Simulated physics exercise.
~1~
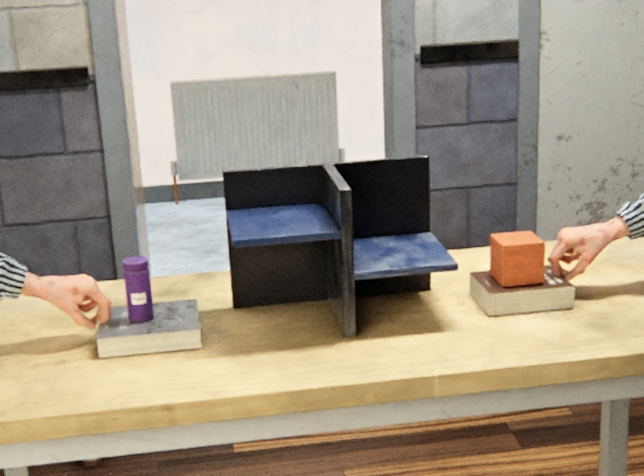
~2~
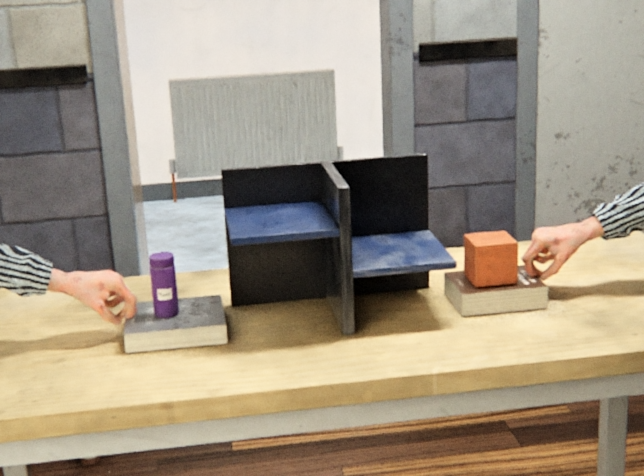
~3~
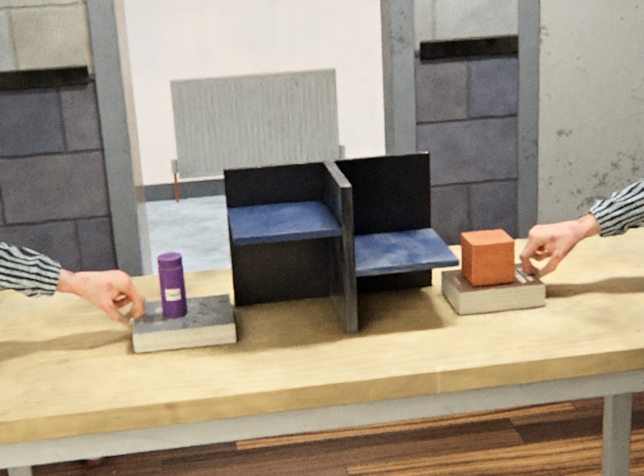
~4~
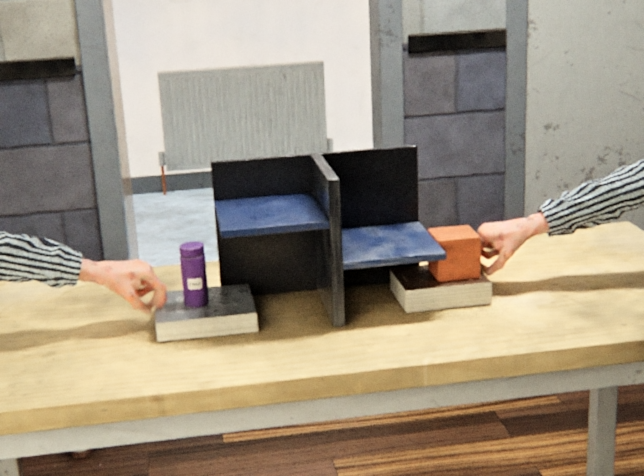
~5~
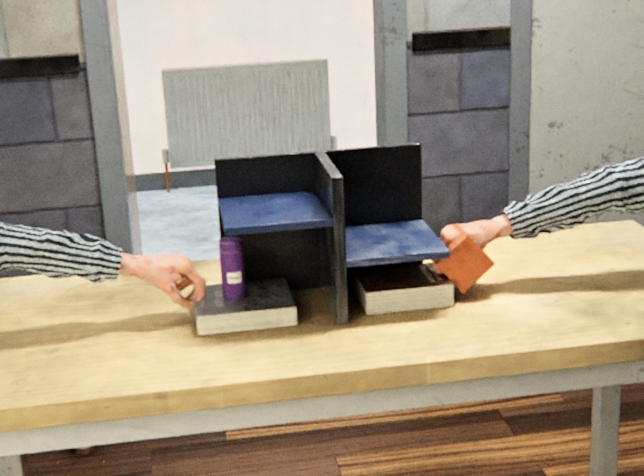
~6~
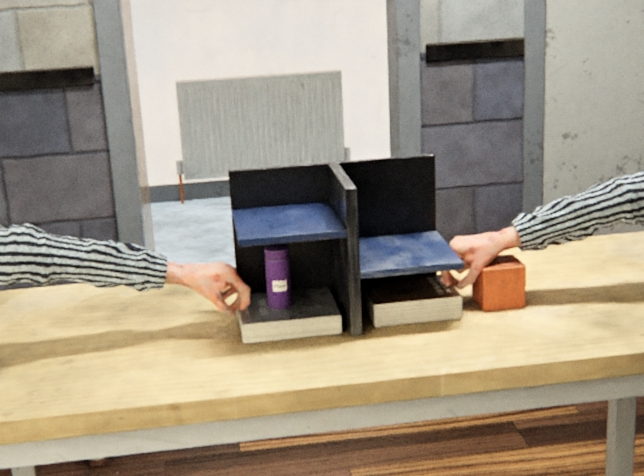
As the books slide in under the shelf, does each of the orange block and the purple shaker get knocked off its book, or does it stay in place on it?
The orange block strikes the lower right ledge and is knocked back off its book onto the table. The purple shaker stays upright on the grey book and passes below the higher left ledge.
